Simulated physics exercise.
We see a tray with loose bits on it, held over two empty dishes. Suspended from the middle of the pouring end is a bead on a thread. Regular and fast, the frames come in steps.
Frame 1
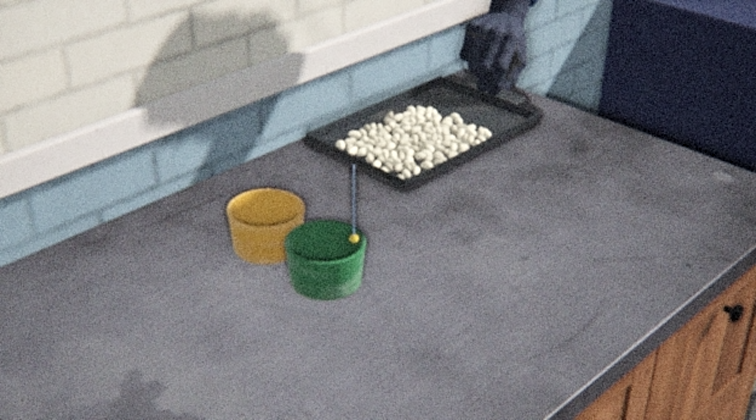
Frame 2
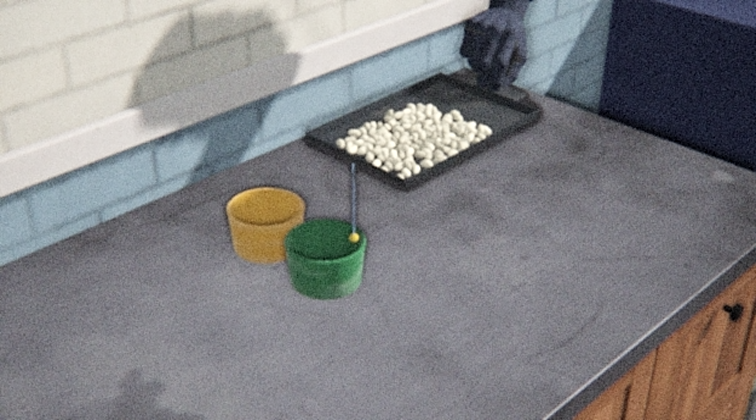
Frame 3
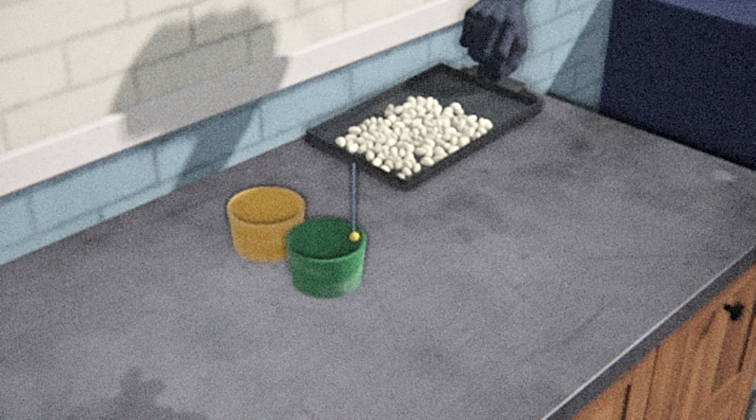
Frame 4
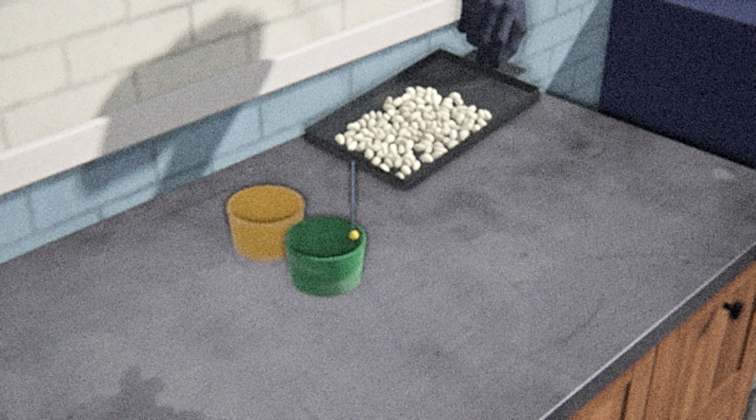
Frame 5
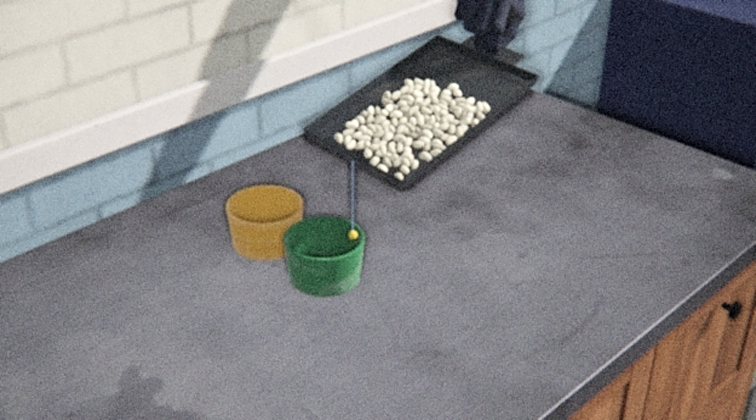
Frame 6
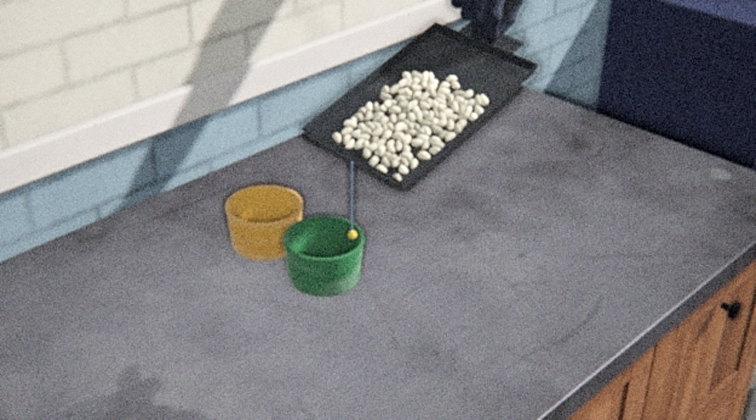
On a grey kitchen counter, a dark-gloved hand gradually raises the far end of a black tray of white beans behind two dishes.
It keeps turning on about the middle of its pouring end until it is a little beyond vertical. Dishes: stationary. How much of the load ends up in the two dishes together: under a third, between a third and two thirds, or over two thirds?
Together the dishes get under a third of it.
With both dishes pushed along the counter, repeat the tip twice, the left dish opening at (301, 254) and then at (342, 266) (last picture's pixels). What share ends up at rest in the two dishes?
Approximately 80 percent, followed by approximately 70 percent.
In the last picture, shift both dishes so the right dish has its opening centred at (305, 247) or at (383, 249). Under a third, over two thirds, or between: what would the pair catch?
First place: Under a third. Second place: Under a third.
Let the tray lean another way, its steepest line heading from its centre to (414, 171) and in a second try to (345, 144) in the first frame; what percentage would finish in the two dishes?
About 0 and 70 percent.
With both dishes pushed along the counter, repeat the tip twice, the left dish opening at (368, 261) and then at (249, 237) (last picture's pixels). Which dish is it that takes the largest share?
Try one: The leftmost one; try two: The rightmost one.
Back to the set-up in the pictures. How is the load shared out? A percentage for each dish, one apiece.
0 % left, 10 % right.
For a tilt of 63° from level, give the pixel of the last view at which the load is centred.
I'd mark the middle close to (384, 125).
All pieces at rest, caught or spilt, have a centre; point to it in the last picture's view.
Somewhere close to (342, 328) in the last picture.
Just after the last frame, tray tipped steeply; almost all on the tray; just a few in the air.
A moment on, tray tipped past a quarter turn; about a tenth on the tray; about a tenth in the right dish; roughly half outside both; roughly a third in the air.
Further on, tray tipped past a quarter turn; about a tenth in the right dish; almost all outside both.
When it is over, tray tipped past a quarter turn; about a tenth in the right dish; not one in the left dish; almost all outside both.
